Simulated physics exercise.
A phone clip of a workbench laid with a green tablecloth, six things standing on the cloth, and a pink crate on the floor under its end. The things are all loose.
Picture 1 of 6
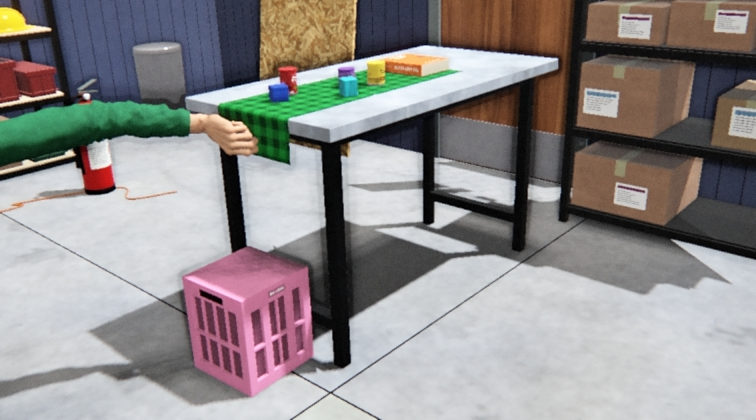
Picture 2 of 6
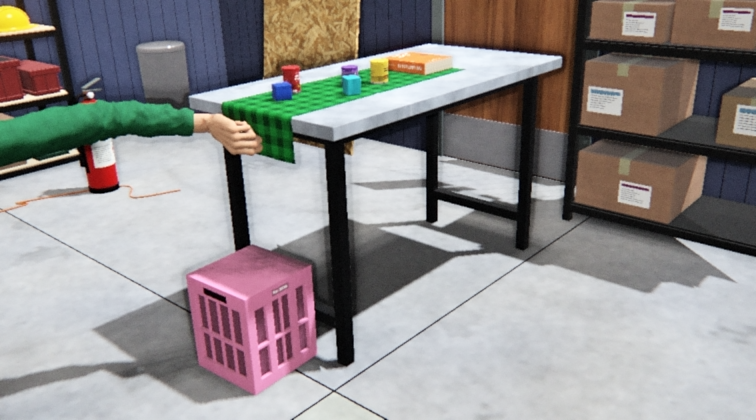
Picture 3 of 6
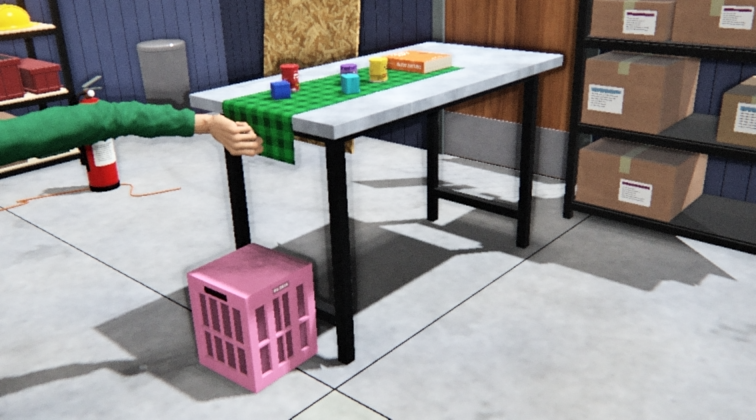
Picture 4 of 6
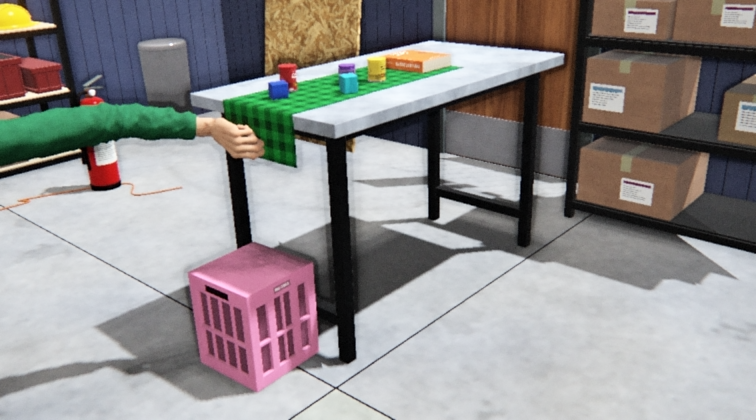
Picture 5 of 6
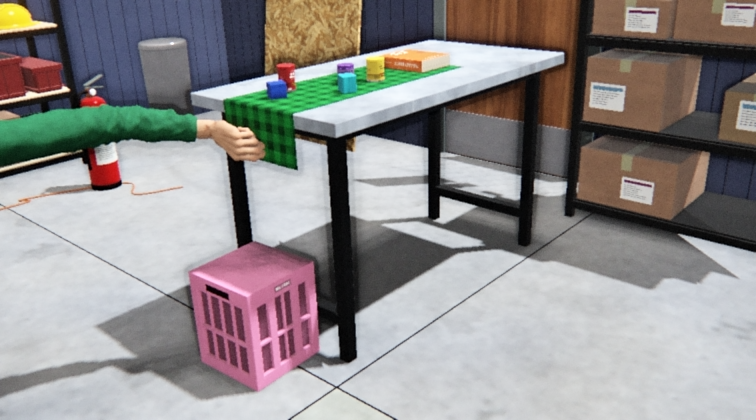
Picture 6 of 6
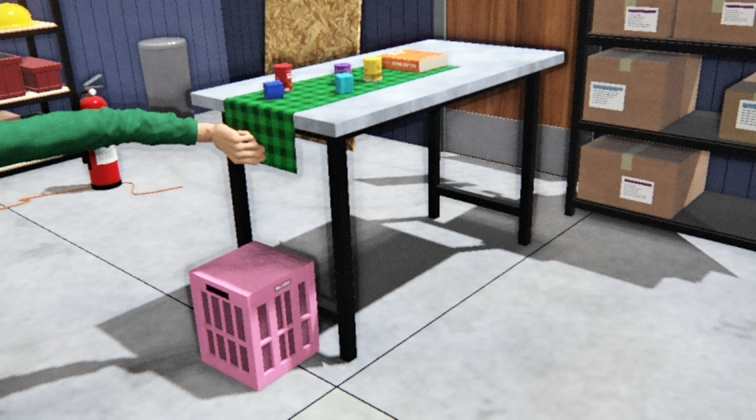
Workshop bench above a pink crate, a green-sleeved hand drawing the checked green cloth slightly down, cans, blocks and book edging left.
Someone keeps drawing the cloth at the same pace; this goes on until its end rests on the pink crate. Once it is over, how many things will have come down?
Number down: Three.
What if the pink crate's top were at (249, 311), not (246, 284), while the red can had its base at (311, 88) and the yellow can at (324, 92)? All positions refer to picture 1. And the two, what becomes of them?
Observed: Red can departs; yellow can departs.
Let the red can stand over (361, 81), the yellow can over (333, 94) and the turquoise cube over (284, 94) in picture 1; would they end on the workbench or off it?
As for the red can, it stays where it is; the yellow can tips off; the turquoise cube tips off.
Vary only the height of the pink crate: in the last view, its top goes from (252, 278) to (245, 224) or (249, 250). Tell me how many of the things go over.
For the first height 1, for the second 2.
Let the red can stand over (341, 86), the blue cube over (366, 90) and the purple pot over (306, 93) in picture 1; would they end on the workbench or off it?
Outcome: Red can stays, blue cube stays, purple pot falls away.
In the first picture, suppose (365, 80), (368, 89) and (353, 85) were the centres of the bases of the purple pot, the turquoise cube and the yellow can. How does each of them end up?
So the purple pot stays aboard, the turquoise cube stays aboard, and the yellow can stays aboard.
Early on, hem near (264, 195); blue cube gone.
Midway, hem near (267, 238); blue cube and red can gone.
Near the end, hem on the crate; blue cube, red can and turquoise cube gone.
Finally, hem on the crate; blue cube, red can and turquoise cube gone. It carries off three.
